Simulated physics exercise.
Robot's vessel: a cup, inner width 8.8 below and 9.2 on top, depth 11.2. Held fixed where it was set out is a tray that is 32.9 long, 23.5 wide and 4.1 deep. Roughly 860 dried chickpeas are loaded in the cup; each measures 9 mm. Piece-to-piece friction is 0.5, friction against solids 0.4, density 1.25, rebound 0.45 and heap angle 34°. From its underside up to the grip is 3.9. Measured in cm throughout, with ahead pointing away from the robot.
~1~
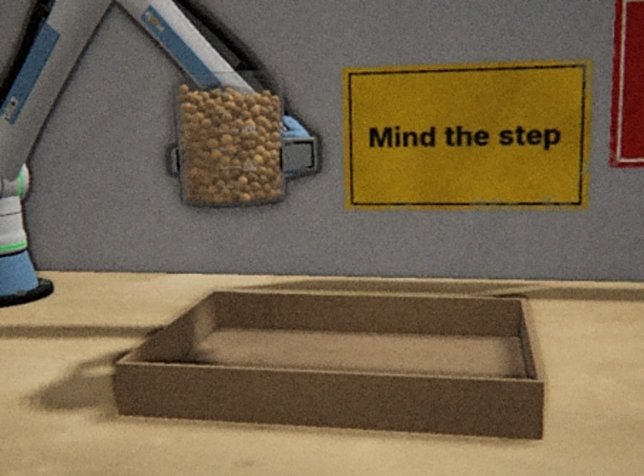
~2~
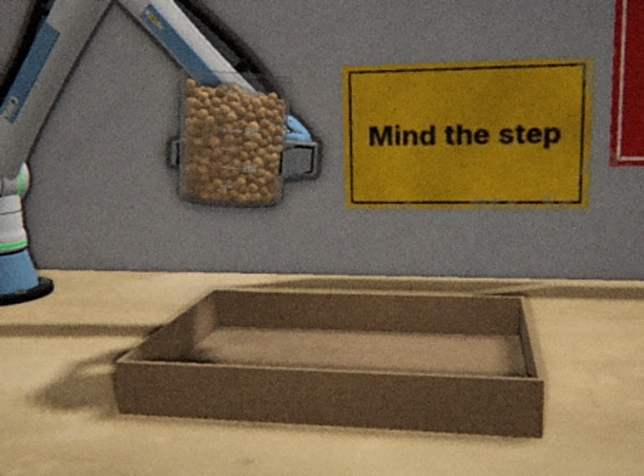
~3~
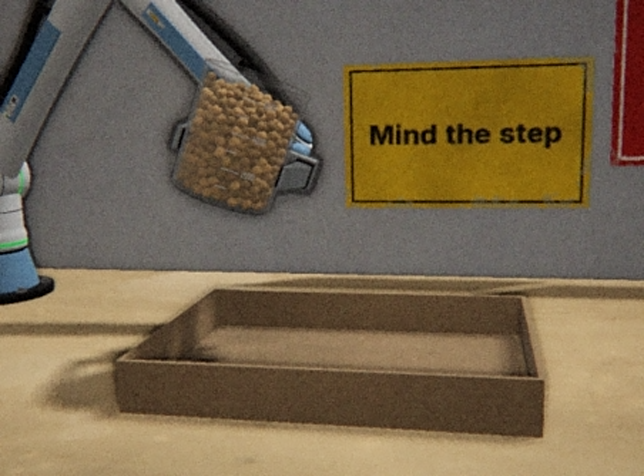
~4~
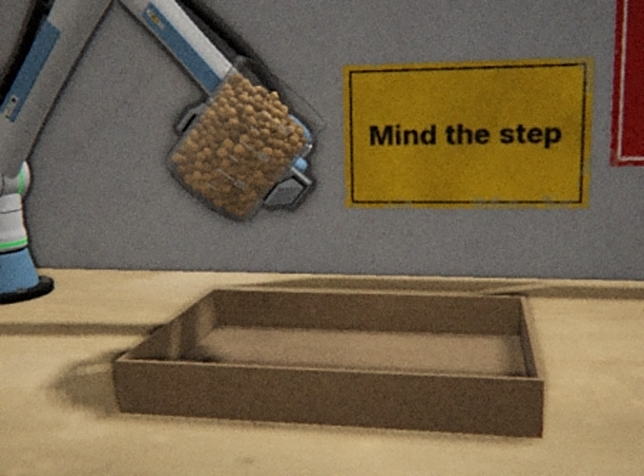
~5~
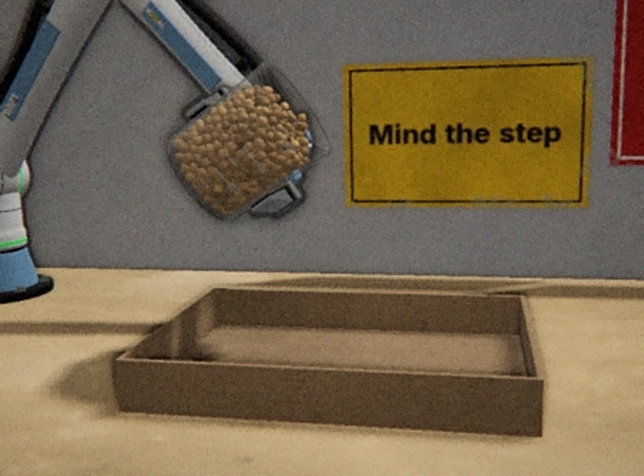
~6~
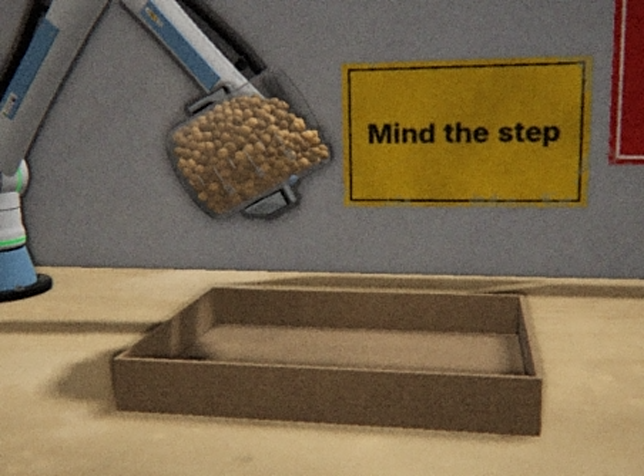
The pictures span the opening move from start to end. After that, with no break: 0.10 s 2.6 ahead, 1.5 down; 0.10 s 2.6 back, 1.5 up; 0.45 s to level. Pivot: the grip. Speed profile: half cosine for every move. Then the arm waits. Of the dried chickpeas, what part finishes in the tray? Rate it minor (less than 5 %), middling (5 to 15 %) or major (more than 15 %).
Middling, 5 to 15 %.
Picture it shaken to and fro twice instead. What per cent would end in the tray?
It would come to around 10 %.
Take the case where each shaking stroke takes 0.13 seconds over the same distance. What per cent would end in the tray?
That would give around 5 per cent.
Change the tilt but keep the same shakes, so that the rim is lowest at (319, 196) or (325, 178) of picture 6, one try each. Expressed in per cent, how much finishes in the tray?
Roughly 35 per cent, then roughly 20 per cent.
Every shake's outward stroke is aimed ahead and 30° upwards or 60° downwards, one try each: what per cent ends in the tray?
Result: Approx. 20 % and 5 %, one try each.
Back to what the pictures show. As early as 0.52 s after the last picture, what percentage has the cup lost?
I'd put it at some 5 percent.
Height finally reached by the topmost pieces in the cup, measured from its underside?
I'd say near 11.0 cm from the bottom.
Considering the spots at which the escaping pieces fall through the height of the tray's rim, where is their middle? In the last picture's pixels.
Around (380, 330).
Then, 0.26 s on, tilted 59° forward, highest piece 24 above the table; 809 in the cup, 3 in the tray, 44 in flight or on a rim.
Then, 0.52 s on, tilted 12° forward, highest piece 27 above the table; 794 in the cup, 59 in the tray, 3 in flight or on a rim.
Then, 0.85 s on, level, highest piece 27 above the table; 794 in the cup, 62 in the tray.
Then, 1.90 s on, level, highest piece 27 above the table; 794 in the cup, 62 in the tray.
In the end, 794 in the cup, 62 in the tray. That is 7 % in the tray.
